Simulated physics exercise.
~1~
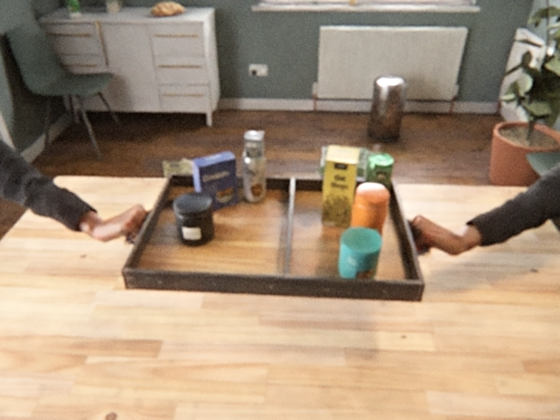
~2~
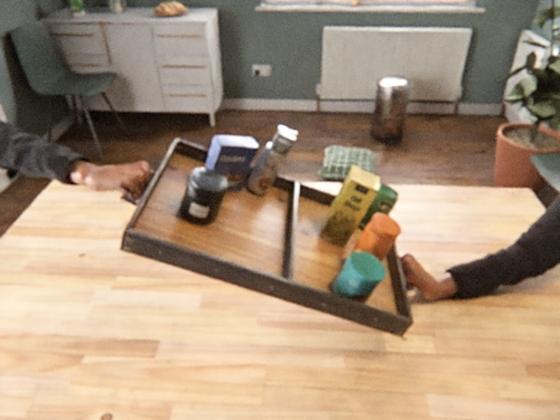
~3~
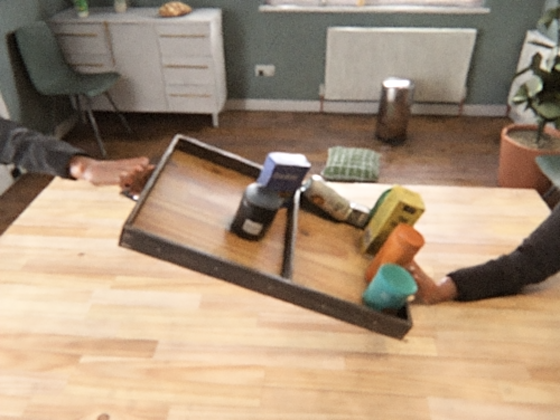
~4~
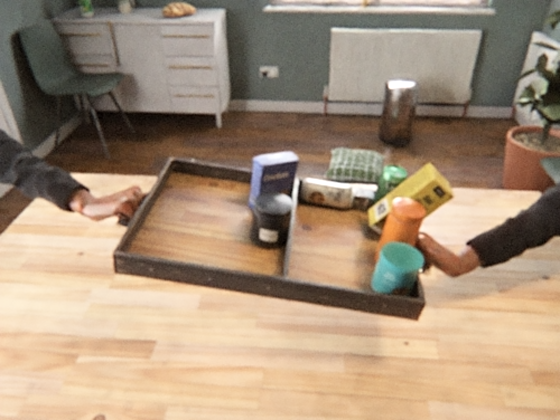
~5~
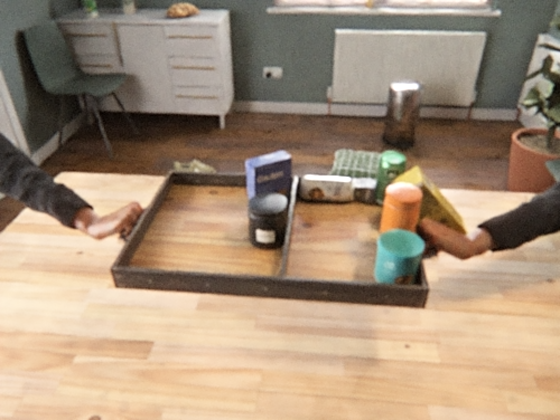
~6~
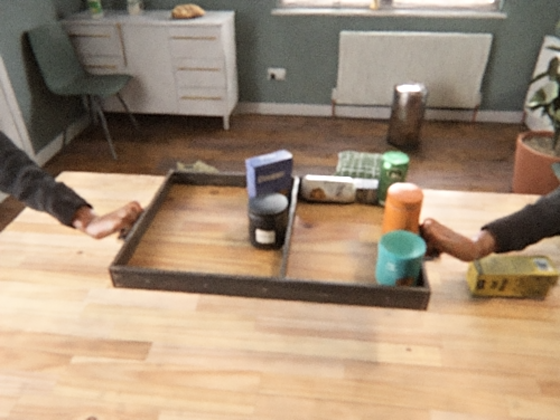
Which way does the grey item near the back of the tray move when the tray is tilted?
It moves to the right, toppling over and ending up on its side on the tray.
